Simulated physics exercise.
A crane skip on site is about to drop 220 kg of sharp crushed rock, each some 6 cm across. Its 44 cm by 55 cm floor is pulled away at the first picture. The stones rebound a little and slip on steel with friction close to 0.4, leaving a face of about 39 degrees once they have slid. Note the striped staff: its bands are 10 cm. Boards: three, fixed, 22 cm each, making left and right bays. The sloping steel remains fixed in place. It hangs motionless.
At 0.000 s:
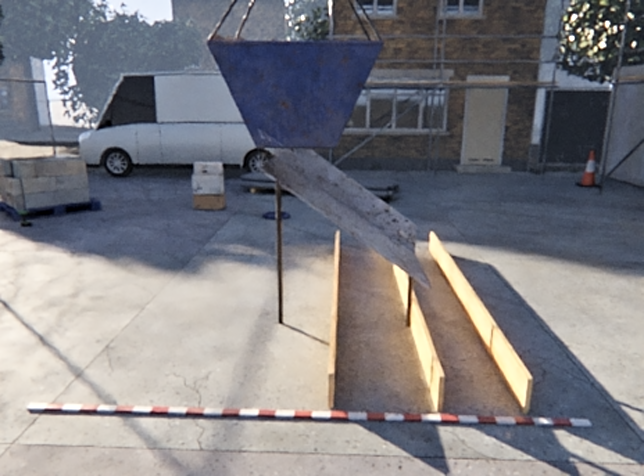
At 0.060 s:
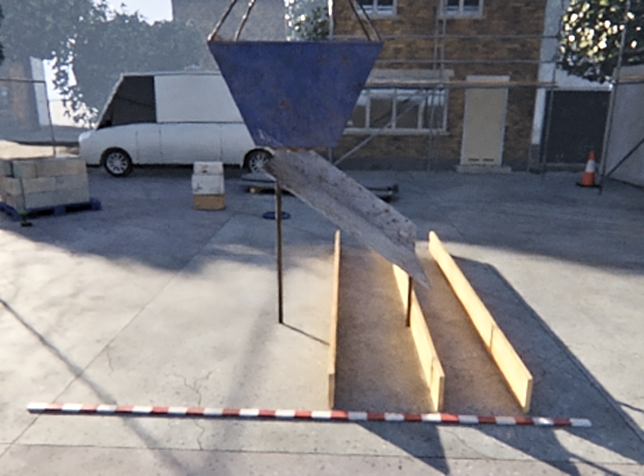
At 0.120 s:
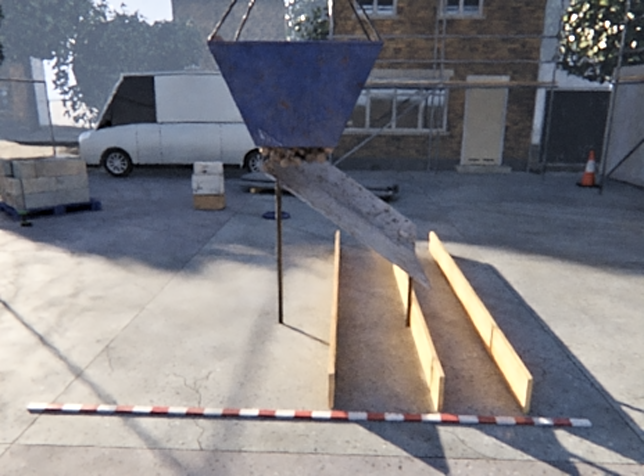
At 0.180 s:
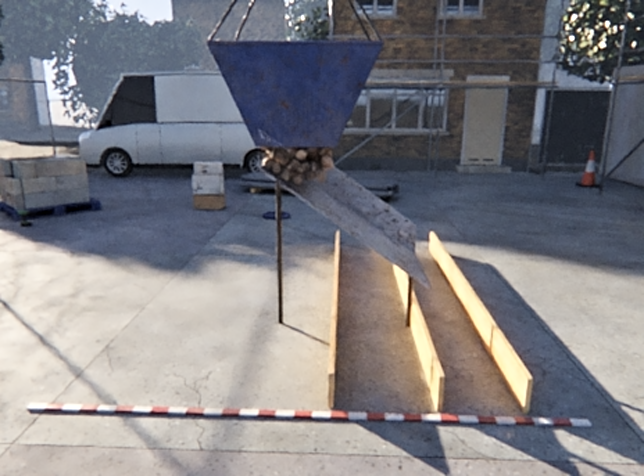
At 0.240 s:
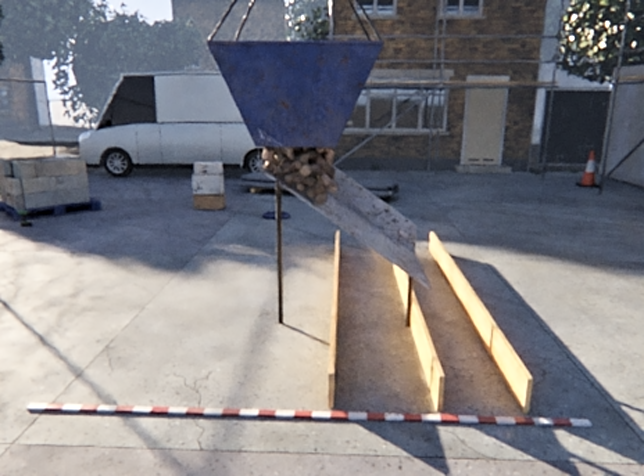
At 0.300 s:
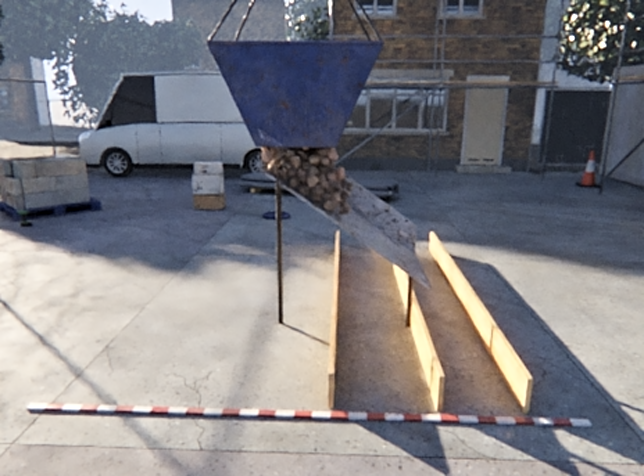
At first, a blue skip hangs motionless above a sloping metal chute in a paved yard, with wooden boards and a red-and-white striped staff on the ground. Brown rocks then appear beneath the skip, bunch at the chute's upper end, and slide down to the right in a thickening, lengthening pile.
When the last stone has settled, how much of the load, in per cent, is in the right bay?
Roughly 80 in every hundred.
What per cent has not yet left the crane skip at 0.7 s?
Some 35 per cent is still held.
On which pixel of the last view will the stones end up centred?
Middle of load approx at pixel (471, 347).
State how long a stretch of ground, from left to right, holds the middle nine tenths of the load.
Roughly 80 cm.
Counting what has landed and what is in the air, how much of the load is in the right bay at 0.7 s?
By then, 5 %.
After 0.7 s, 35 % in the crane skip, 57 % on the steel, 2 % falling or lying left of the bays, 1 % falling or lying in the left bay, 5 % falling or lying in the right bay; the stones farthest right are at (482, 321).
After 1.1 s, 8 % in the crane skip, 57 % on the steel, 2 % falling or lying left of the bays, 1 % falling or lying in the left bay, 31 % falling or lying in the right bay, 1 % falling or lying right of the bays; the stones farthest right are at (520, 346).
After 1.7 s, 0 % in the crane skip, 26 % on the steel, 1 % falling or lying left of the bays, 1 % falling or lying in the left bay, 64 % falling or lying in the right bay, 7 % falling or lying right of the bays; the stones farthest right are at (572, 353).
After 2.6 s, 0 % in the crane skip, 1 % falling or lying left of the bays, 80 % falling or lying in the right bay, 19 % falling or lying right of the bays; the stones farthest right are at (625, 371).
After 4.5 s, 0 % in the crane skip, 1 % left of the bays, 80 % in the right bay, 19 % right of the bays; the stones farthest right are at (625, 371).
